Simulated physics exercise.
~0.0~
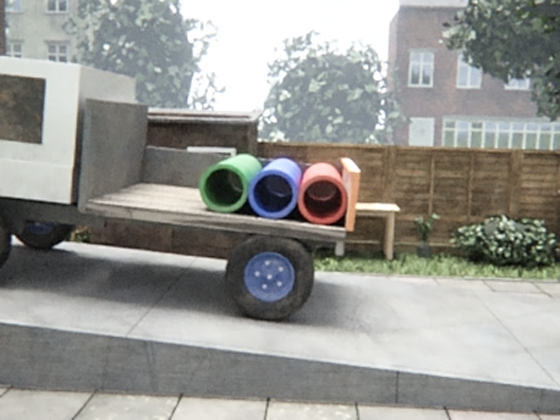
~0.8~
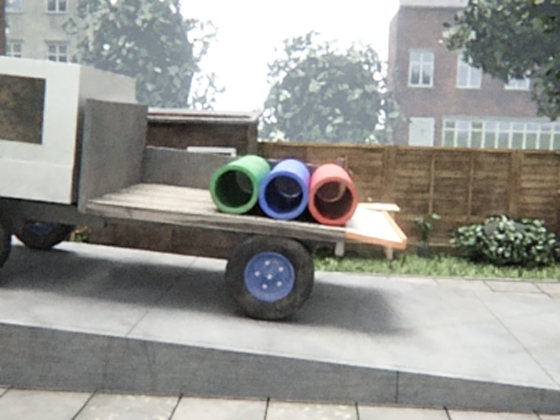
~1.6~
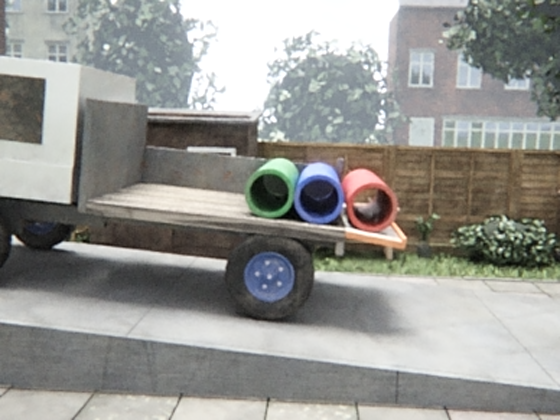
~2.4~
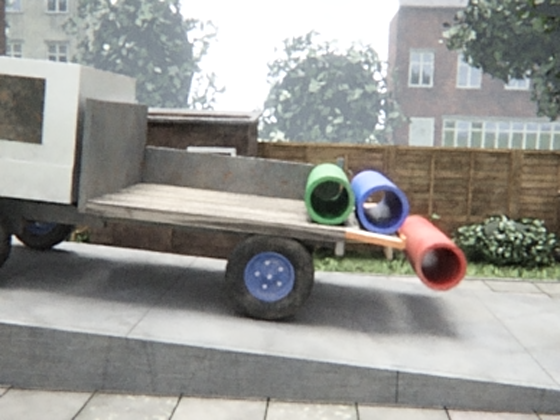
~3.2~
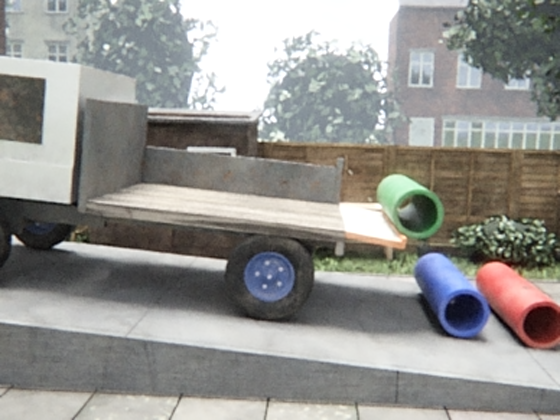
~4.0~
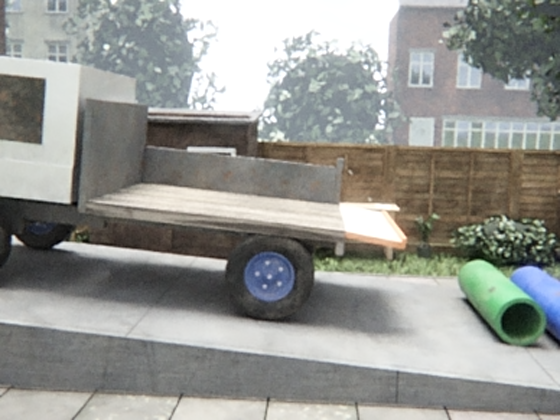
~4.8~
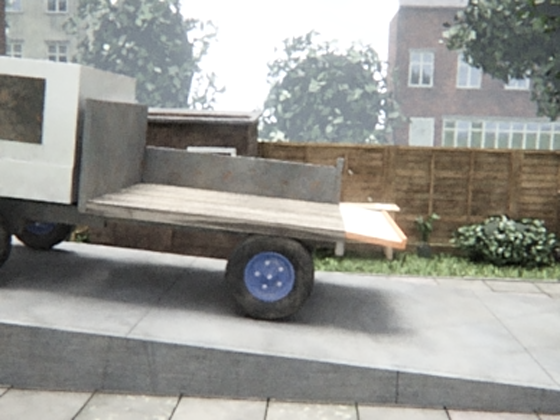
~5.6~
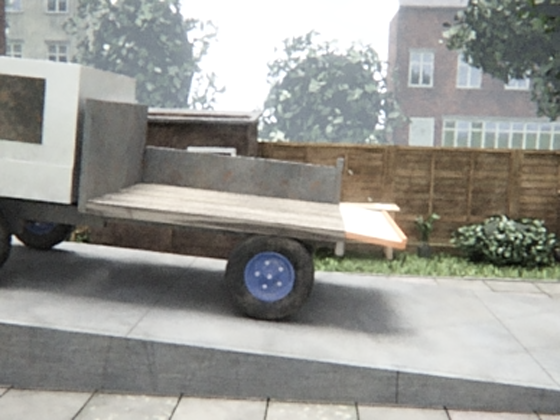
Three concrete pipes, green, blue and red from left to right, lie side by side at the back of a flatbed pick-up, seen from the side on a gently sloping ramp before a wooden fence and brick houses. The orange tailgate swings down and stops, slanting slightly below the bed. The pipes roll right together, and red crosses the lowered gate and tips off the end first. Blue follows it to the ground, then green drops too. All three roll away out of view to the right, leaving the bed empty and the truck still.
